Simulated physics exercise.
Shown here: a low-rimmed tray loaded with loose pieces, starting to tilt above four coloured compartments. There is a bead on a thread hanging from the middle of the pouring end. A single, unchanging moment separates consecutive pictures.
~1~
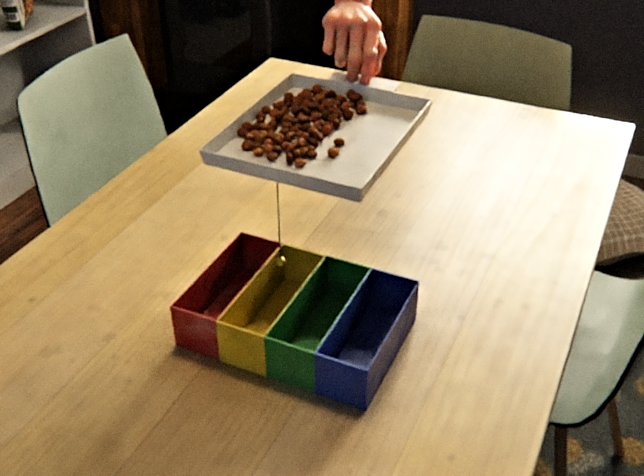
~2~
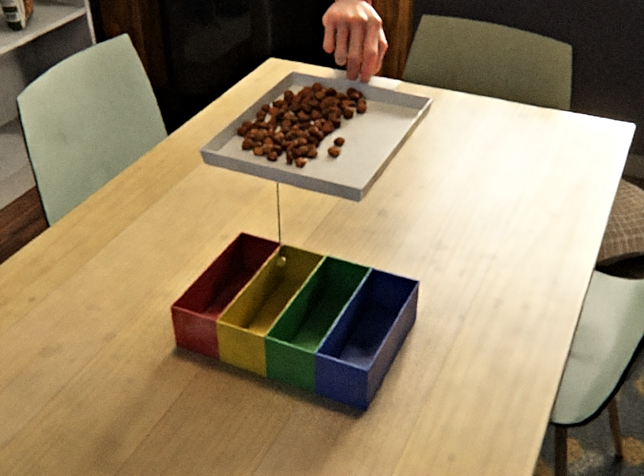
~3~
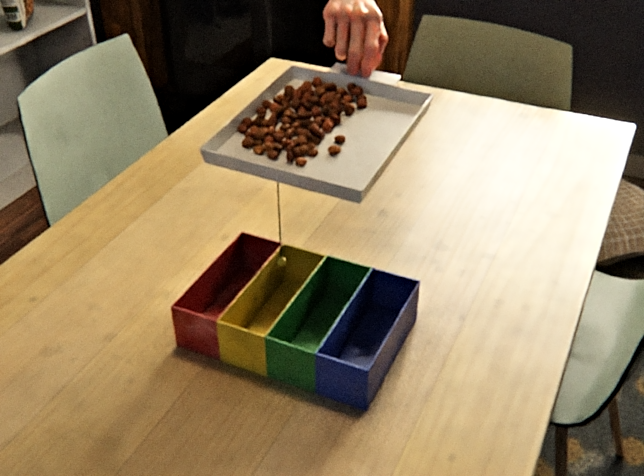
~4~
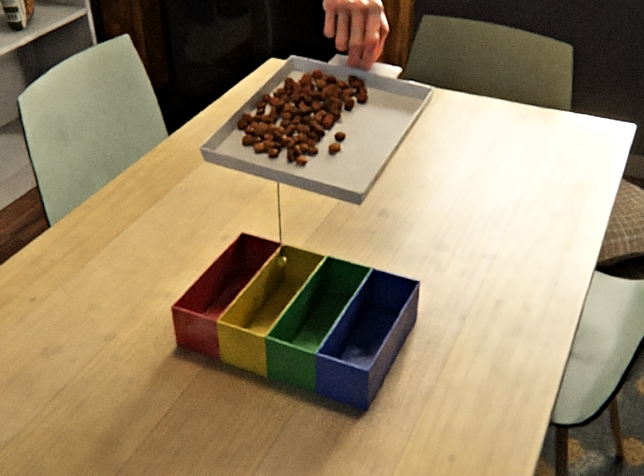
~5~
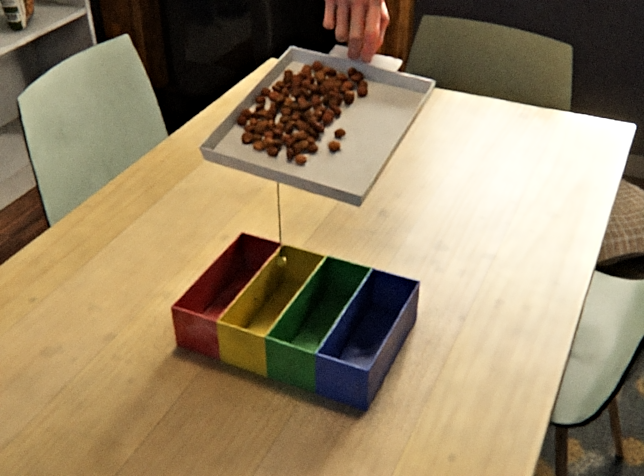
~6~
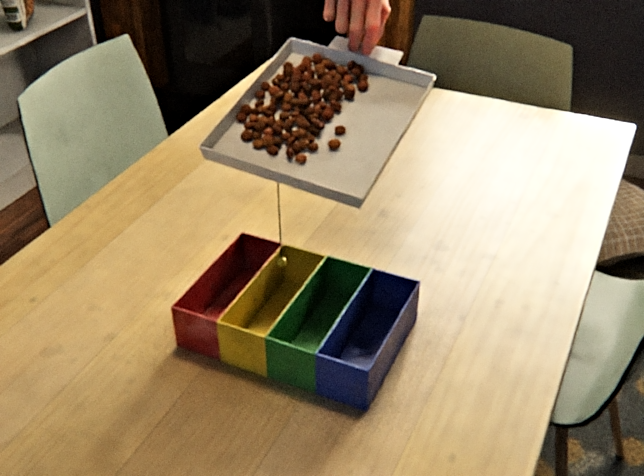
The video shows a hand holding a low-rimmed tray of brown kibble above red, yellow, green and blue compartments on a wooden table, first keeping it nearly still, then tilting it slightly, with its right front corner lowest.
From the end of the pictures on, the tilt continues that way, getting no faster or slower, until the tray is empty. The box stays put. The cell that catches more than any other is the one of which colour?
It is the green one.
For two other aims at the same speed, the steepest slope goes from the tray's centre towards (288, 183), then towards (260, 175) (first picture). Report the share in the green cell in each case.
It comes to about 30 per cent the first time and about 0 per cent the second.
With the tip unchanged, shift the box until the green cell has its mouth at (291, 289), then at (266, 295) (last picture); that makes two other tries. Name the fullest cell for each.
In order: The cell in blue, the blue cell.
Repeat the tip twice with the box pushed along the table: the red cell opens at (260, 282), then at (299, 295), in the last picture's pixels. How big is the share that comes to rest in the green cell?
Close to 60 in a hundred first, close to 0 in a hundred second.
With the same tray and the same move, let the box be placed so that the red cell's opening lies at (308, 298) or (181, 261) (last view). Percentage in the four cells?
Near 90 and 70 percent respectively.
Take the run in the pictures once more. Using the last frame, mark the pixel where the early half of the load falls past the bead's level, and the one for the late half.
Near (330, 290) to start, and near (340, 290) afterwards.
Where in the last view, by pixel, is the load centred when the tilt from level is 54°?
The middle of the load sits near (312, 168).
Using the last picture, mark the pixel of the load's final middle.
Roughly at (327, 338).
Shortly afterwards, tray tipped steeply; all but a few on the tray; only a few in the blue cell; only a few falling or outside the box.
Next, tray tipped right over; near half on the tray; near a quarter in the green cell; a little in the blue cell; only a few in the yellow cell; near a quarter falling or outside the box.
Some moments later, tray tipped past a quarter turn; near two thirds in the green cell; near a quarter in the blue cell; a little in the yellow cell.
In the end, tray tipped past a quarter turn; near two thirds in the green cell; near a quarter in the blue cell; a little in the yellow cell; none at all in the red cell.
